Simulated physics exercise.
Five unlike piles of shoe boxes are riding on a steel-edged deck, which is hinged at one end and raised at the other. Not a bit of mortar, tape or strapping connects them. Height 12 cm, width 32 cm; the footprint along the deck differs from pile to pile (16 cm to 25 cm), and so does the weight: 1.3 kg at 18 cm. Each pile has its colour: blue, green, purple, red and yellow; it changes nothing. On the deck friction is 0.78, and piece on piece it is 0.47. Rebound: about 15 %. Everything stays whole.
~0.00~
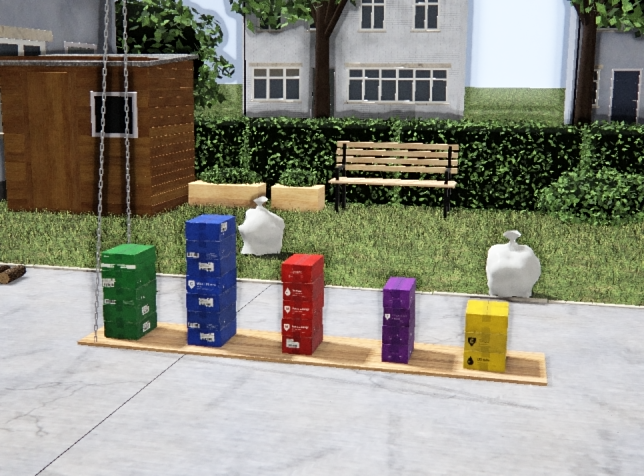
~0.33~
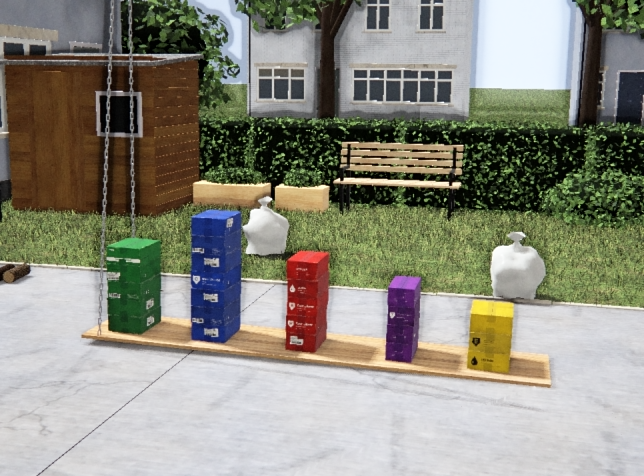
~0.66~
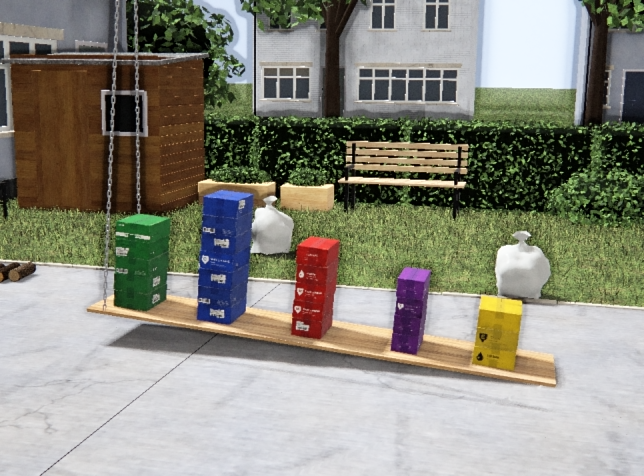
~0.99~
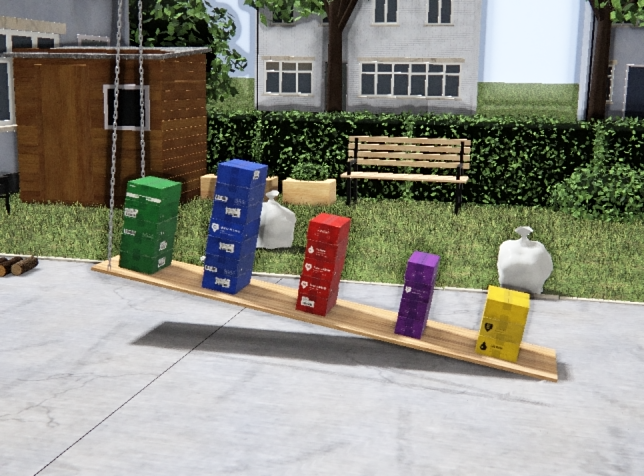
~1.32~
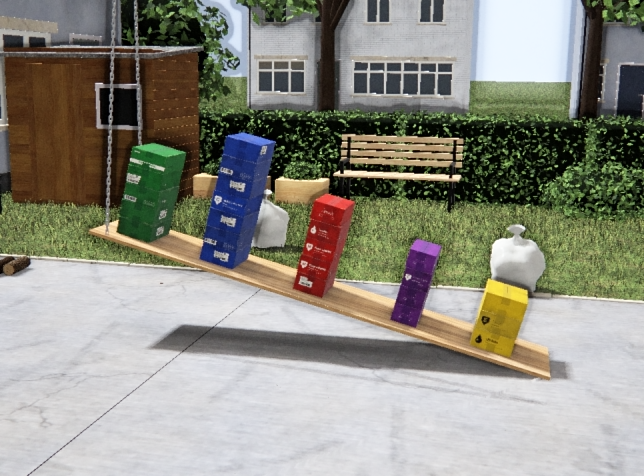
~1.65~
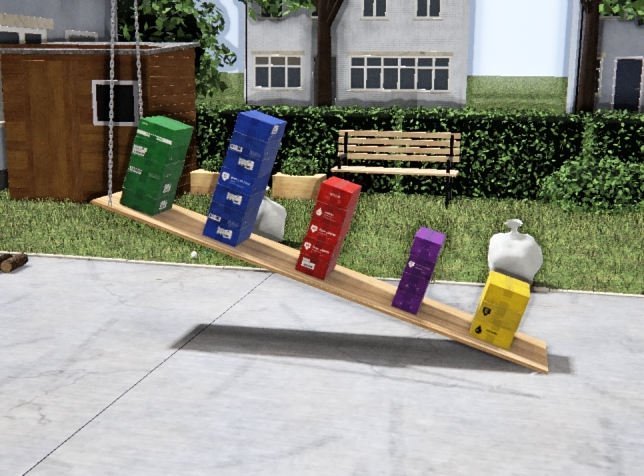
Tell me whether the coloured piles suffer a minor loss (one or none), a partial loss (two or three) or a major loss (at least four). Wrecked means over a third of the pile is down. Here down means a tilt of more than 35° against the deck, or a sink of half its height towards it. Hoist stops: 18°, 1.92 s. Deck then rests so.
A major loss.
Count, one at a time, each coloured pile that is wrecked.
That makes 4 altogether.
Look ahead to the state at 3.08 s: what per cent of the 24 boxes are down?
70 per cent.
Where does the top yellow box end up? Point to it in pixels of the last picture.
Check around (626, 358) in the last image.
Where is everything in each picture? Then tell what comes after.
In the first frame (we follow the side turned to the camera; leans and shifts are taken against what carries them), middle of the deck's edge (297, 363) slope 0°; top yellow box (486, 324); top green box (118, 262); no piece has moved.
The second frame shows middle of the deck's edge (301, 360) slope 1°; top blue box (208, 227).
The third frame shows middle of the deck's edge (306, 346) slope 4°; top blue box (220, 208).
The fourth frame shows middle of the deck's edge (310, 322) slope 9°; top purple box (419, 273).
The fifth frame shows middle of the deck's edge (307, 302) slope 13°; top red box (327, 214).
The sixth frame shows middle of the deck's edge (309, 284) slope 17°; top blue box (253, 128) displaced 14 mm; top red box (334, 197); 3 stirred so far.
Around 1.92 s, slope 18°; none of the 24 boxes down, 10 disturbed; top blue box tipped 8°; top red box displaced 18 mm.
Around 2.32 s, slope 18°; 7 of the 24 boxes down; top blue box tipped 31°, 14 cm lower; top red box tipped 17°.
Around 2.66 s, slope 18°; 15 of the 24 boxes down; top blue box tipped 42°, 42 cm lower; top red box tipped 9°, 22 cm lower.
Around 3.08 s, slope 18°; 17 of the 24 boxes down; top yellow box on its side; top blue box tipped 25°, 51 cm lower.
Finally (3.9 s), slope 18°; 17 of the 24 boxes down; top yellow box upside down; top purple box tipped 53°, 17 cm lower. Wrecked, blue, purple, red and yellow. Seen by the last camera, middles, top yellow box near (626, 358), top purple box near (579, 329).
